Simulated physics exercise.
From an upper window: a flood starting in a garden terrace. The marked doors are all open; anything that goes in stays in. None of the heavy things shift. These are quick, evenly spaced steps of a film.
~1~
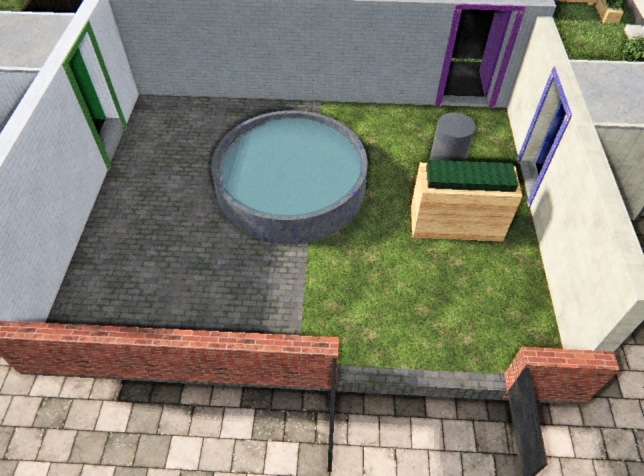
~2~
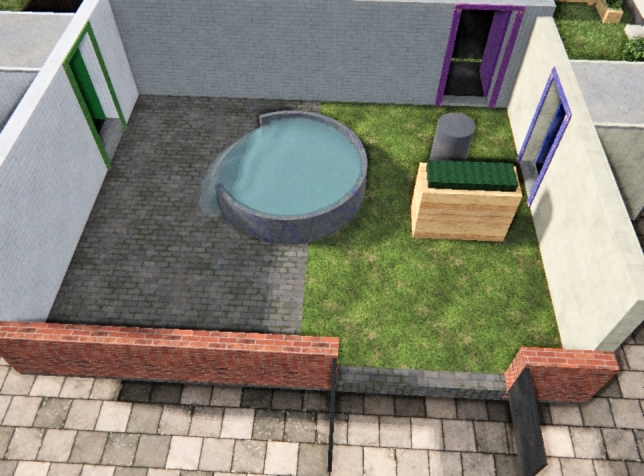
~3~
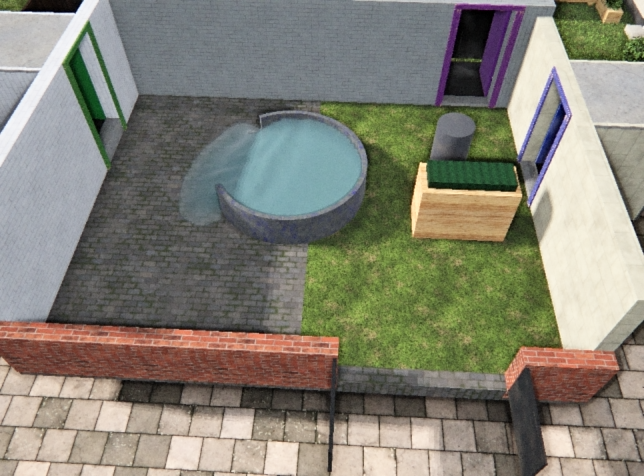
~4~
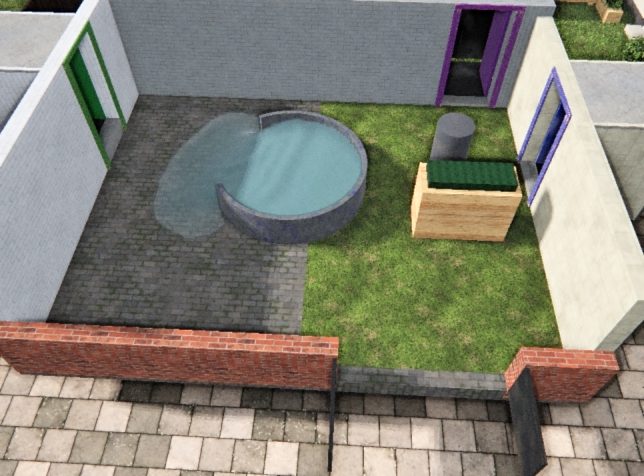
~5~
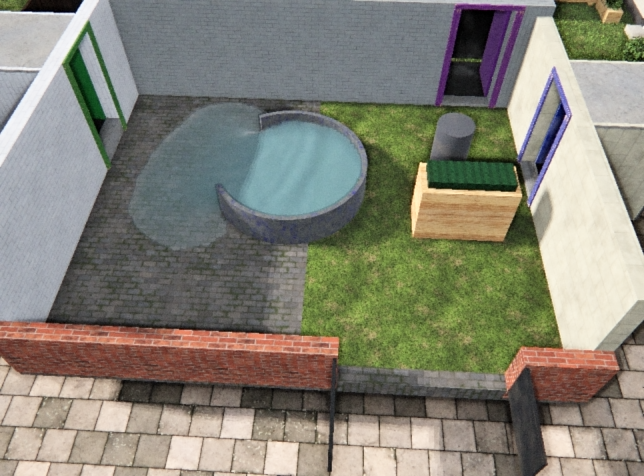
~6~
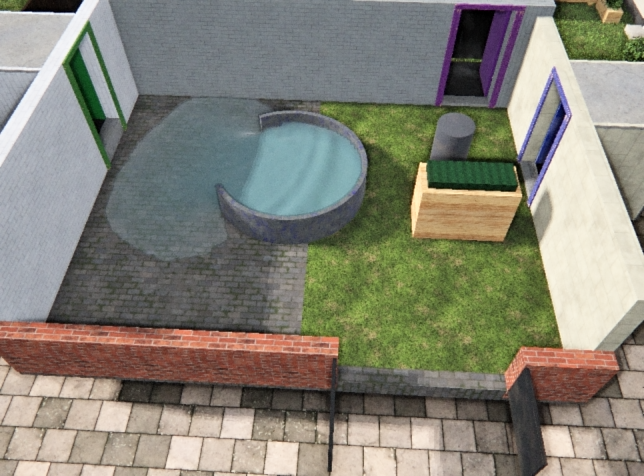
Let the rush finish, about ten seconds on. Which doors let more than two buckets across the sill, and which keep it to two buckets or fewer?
Outcome: The blue door will not top two buckets; the green door will not top two buckets; the purple door will not top two buckets.
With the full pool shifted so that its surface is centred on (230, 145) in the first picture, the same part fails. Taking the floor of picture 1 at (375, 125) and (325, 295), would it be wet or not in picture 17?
Result: Spared; spared.
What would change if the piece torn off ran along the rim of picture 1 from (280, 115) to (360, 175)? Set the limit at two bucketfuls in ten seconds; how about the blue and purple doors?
For the blue door, it overshoots; for the purple door, it overshoots.
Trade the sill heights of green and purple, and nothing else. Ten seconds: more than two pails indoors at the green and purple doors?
Green door: Admits more; purple door: Admits less.
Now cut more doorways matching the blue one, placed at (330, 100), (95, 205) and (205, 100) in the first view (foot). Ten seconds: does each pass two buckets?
In order: Falls short, exceeds it, exceeds it.
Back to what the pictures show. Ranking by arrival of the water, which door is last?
The blue door.
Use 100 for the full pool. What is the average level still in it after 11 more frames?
Roughly 46 per cent.
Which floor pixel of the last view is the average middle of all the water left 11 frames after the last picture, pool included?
Near (213, 169).
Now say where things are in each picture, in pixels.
The first frame shows still water in the pool at (290, 164).
In the second frame, the front is at a hidden place, out from the gap at (226, 163).
In the third frame, the front is at (197, 220), out from the gap at (226, 165).
In the fourth frame, the front is at (169, 225), out from the gap at (227, 165).
In the fifth frame, the front is at (142, 227), out from the gap at (227, 166).
In the sixth frame, water pours out at (227, 166) and has run to (196, 100).
A moment on, water covers 25 % of the floor; the blue door not reached, the green door wet at the sill, nothing in, the purple door not reached.
Next, water covers 25 % of the floor; the blue door not reached, the green door wet at the sill, nothing in, the purple door not reached.
Then, water covers 40 % of the floor; the blue door not reached, the green door wet at the sill, nothing in, the purple door not reached.
Later, water covers 70 % of the floor; the blue door not reached, the green door wet at the sill, nothing in, the purple door wet at the sill, nothing in.
In the end, water covers 100 % of the floor; the blue door wet at the sill, nothing in, the green door wet at the sill, nothing in, the purple door wet at the sill, nothing in.
